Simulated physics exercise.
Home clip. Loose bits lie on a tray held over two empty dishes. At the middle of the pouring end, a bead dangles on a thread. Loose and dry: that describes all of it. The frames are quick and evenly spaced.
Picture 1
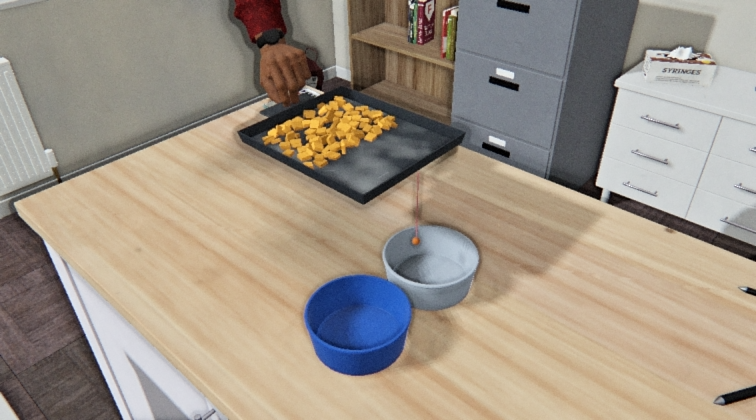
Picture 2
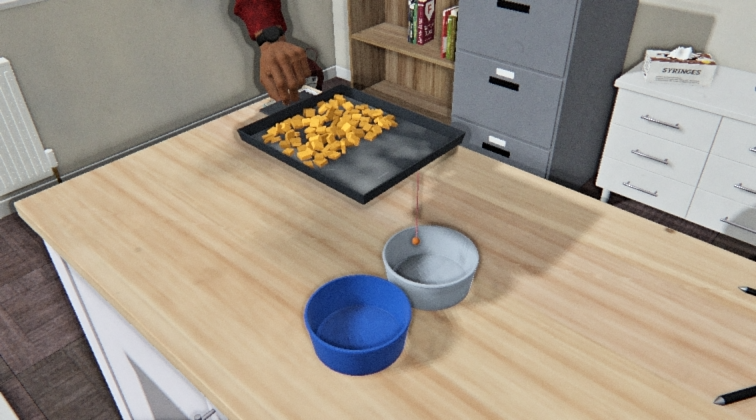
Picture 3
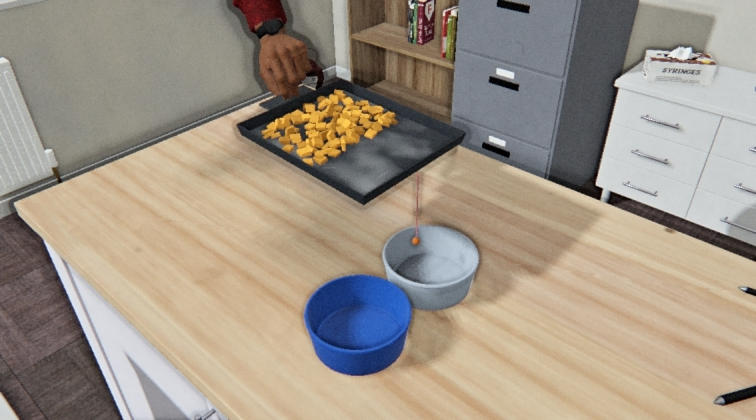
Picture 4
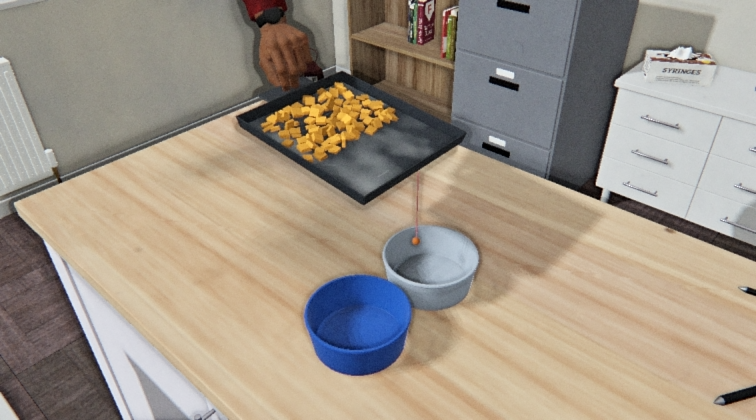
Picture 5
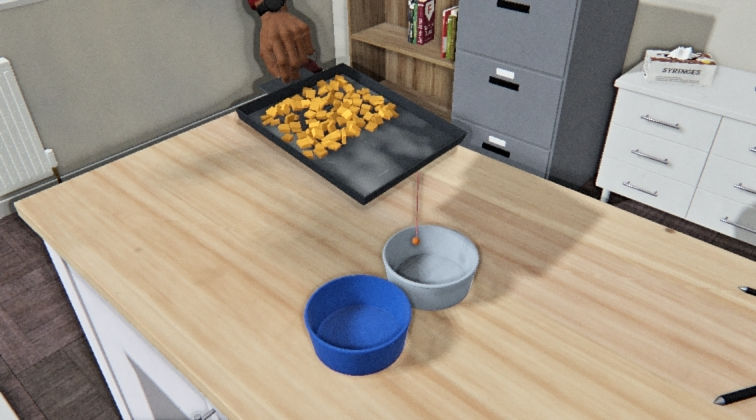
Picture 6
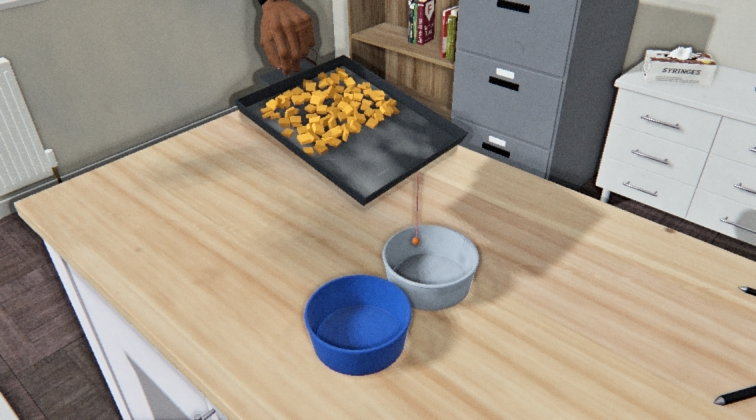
On a wooden counter, a hand slightly tilting a dark tray of small orange crackers above a blue dish and a grey dish.
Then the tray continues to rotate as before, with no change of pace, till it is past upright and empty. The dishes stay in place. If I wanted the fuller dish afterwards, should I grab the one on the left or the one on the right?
Grab the right one.
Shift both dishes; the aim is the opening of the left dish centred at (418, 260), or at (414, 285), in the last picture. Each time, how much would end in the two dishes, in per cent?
First try: Around 60 percent; second try: Around 90 percent.
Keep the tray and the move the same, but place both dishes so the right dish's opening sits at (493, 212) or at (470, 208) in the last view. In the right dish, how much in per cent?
In order: 0 percent and 0 percent.
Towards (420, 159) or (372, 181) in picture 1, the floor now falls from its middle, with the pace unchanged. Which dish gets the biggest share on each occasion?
The rightmost dish, then the leftmost dish.
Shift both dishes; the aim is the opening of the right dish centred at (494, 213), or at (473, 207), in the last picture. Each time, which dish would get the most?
For the first place, the dish on the left side; for the second, the dish on the left side.
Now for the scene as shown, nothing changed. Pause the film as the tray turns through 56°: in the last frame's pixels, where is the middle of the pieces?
In the last view, the load is centred close to (407, 158).
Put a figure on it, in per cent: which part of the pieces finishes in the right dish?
It works out at some 50 %.
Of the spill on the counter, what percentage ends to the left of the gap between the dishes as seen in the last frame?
0 in a hundred, roughly.
Soon after the last picture, tray tipped steeply; nearly all on the tray; a small part in the air.
A little later, tray tipped right over; about two thirds on the tray; a small part in the left dish; a small part in the right dish; a small part outside both; a small part in the air.
Later still, tray tipped past a quarter turn; a small part in the left dish; about half in the right dish; about a third outside both.
At rest, tray tipped past a quarter turn; a small part in the left dish; about half in the right dish; about a third outside both.
